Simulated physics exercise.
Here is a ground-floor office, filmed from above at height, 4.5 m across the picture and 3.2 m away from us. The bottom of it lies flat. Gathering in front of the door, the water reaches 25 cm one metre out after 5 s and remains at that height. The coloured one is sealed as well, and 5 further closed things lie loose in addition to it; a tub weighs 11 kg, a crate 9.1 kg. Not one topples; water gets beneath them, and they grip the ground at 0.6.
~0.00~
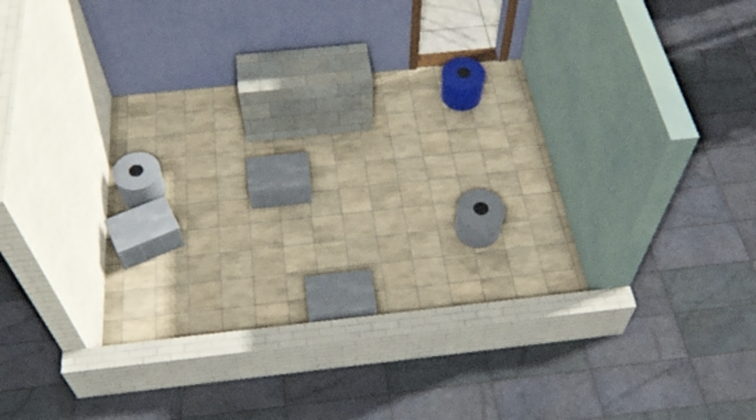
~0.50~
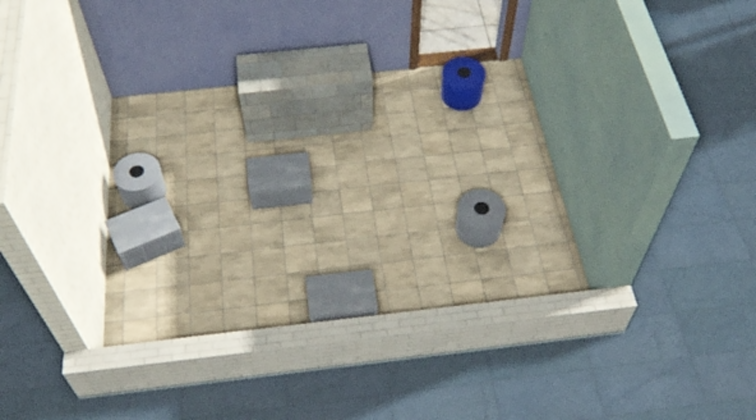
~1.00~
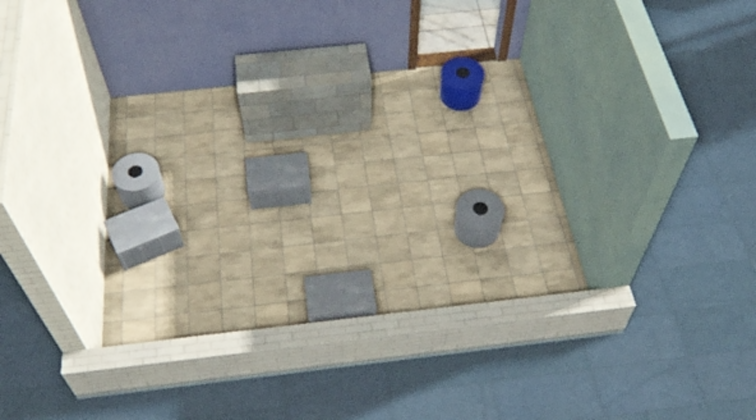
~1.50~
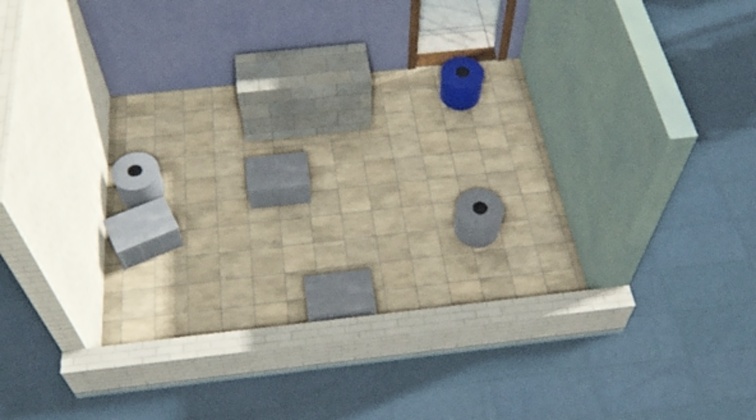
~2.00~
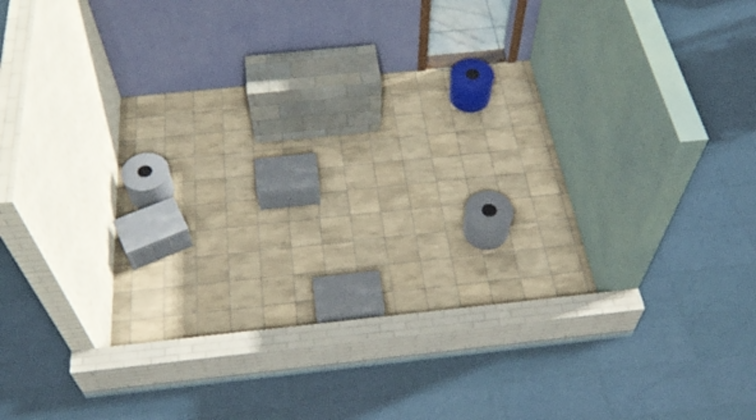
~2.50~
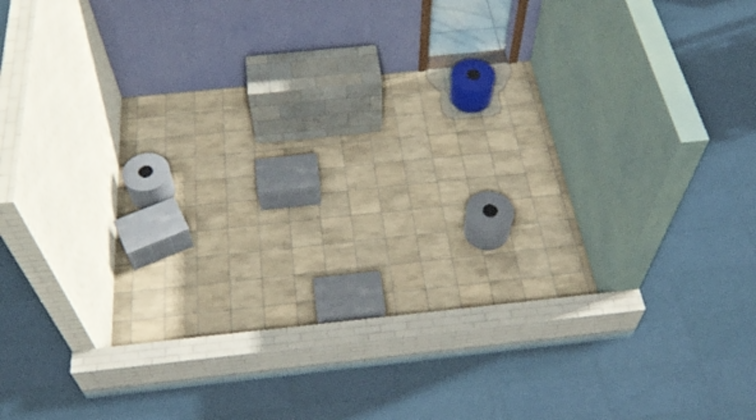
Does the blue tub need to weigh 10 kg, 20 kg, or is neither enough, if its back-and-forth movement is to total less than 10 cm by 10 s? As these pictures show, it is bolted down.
Neither weight is enough.
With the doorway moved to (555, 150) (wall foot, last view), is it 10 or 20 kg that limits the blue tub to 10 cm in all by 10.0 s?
That way, only the big mass suffices.
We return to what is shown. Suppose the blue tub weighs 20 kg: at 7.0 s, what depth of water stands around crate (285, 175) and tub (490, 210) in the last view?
Depth approx. 3 cm / 4 cm.
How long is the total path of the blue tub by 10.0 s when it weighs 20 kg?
I'd put it near 150 cm in all.
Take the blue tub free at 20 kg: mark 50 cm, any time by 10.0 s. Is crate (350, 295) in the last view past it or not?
I'd say it goes further.
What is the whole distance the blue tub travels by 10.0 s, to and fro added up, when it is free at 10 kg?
Path length near 400 cm.
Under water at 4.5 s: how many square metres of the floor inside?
Somewhere about 4.5 m2, give or take.
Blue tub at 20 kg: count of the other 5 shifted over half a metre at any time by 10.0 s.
Tally: 2.
After 3.5 s the blue tub would be 26 cm from its start with 10 kg and 0 cm from its start with 20 kg; 6 cm of water round it then.
After 4.5 s the blue tub would be 72 cm from its start with 10 kg and 10 cm from its start with 20 kg; 6 cm of water round it then.
After 7.0 s the blue tub would be 154 cm from its start with 10 kg and 81 cm from its start with 20 kg; 8 cm of water round it then.
After 10.0 s the blue tub would be 306 cm from its start with 10 kg and 154 cm from its start with 20 kg; 11 cm of water round it then.
